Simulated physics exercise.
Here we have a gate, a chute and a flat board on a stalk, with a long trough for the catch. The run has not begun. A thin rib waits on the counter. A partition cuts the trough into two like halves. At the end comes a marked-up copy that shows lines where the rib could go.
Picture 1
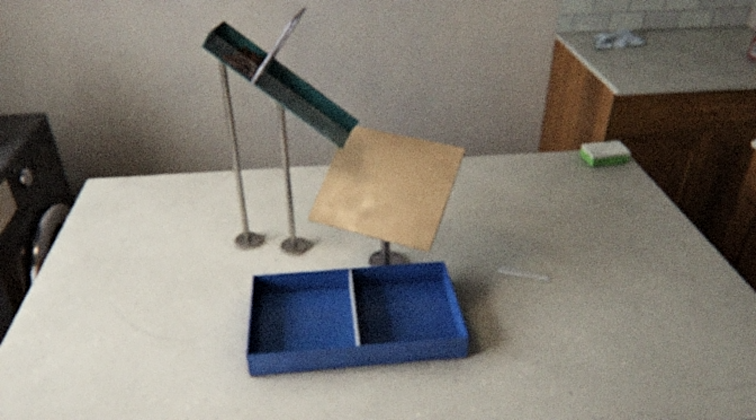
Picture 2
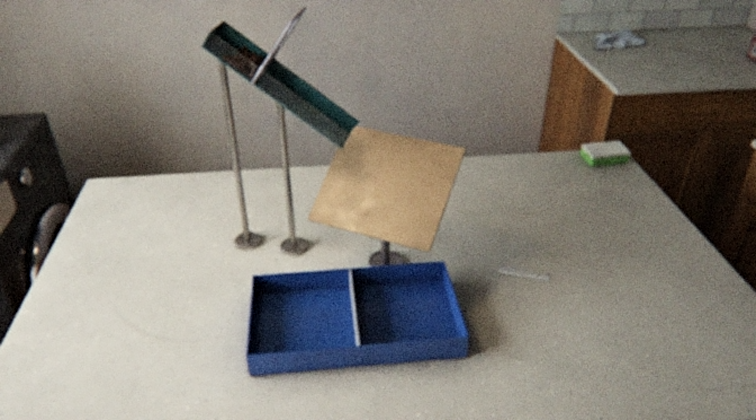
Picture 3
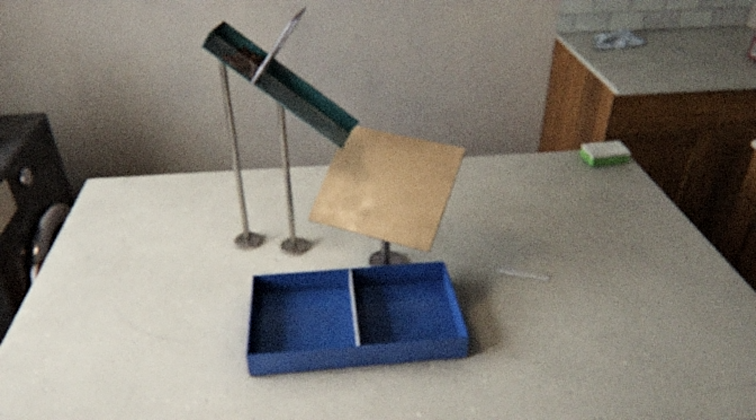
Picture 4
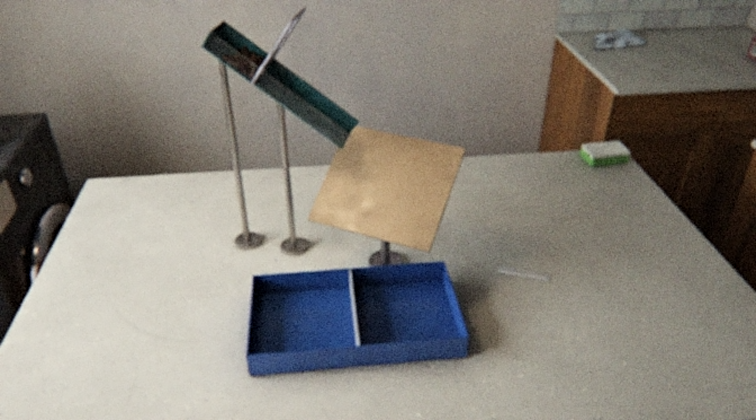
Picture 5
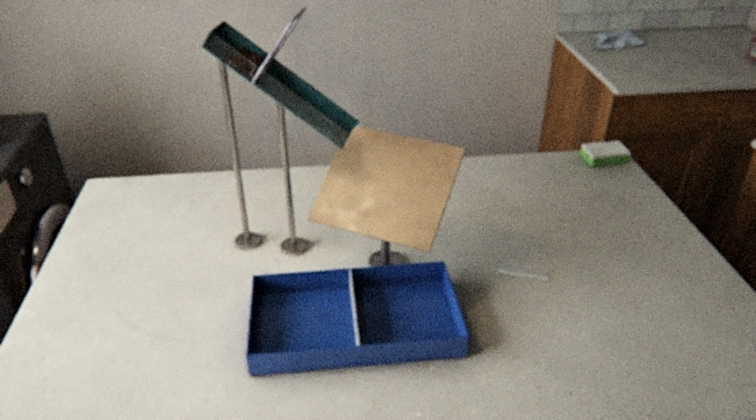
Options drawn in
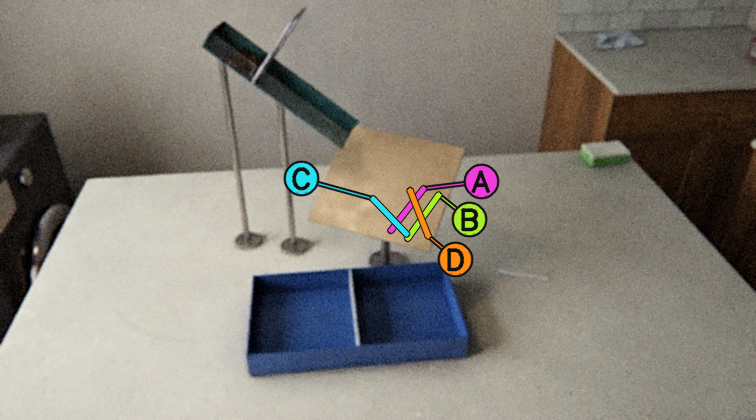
At first, a green chute on two thin stands slopes down to the right toward a tilted tan board, with a slanted gate across it and something brownish behind. A divided blue trough sits in front on the pale counter. Nothing visibly moves, and the gate stays shut throughout.
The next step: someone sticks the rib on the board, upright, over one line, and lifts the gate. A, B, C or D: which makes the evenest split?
Choose A.
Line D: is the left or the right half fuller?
The right half.
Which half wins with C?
More lands on the right.
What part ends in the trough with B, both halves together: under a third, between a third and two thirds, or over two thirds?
Over two thirds.
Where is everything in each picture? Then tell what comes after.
Load behind the gate (249, 61), allspice berries; lip of the chute (346, 141), sloping fairly steeply, in the first frame.
Middle of the board (386, 184), tilted fairly steeply; middle of its low edge (366, 235); of its high edge (404, 136), in the second frame.
Front corners of the trough (247, 356) and (468, 337); front end of its middle wall (359, 346); gate still shut (270, 58), in the third frame.
Middle of the load (249, 61); lip (346, 141), in the fourth frame.
Middle of the load (249, 61); lip (346, 141), in the fifth frame.
On the marked copy, line A from (423, 188) to (390, 230); line B from (438, 194) to (407, 238); line C from (372, 198) to (406, 234); line D from (410, 190) to (428, 236).
Choosing A, of what is caught, roughly a third in the left half, roughly two thirds in the right.
Choosing B, of what is caught, about a tenth in the left half, almost all in the right.
Choosing C, of what is caught, about a tenth in the left half, almost all in the right.
Choosing D, of what is caught, about a tenth in the left half, almost all in the right.
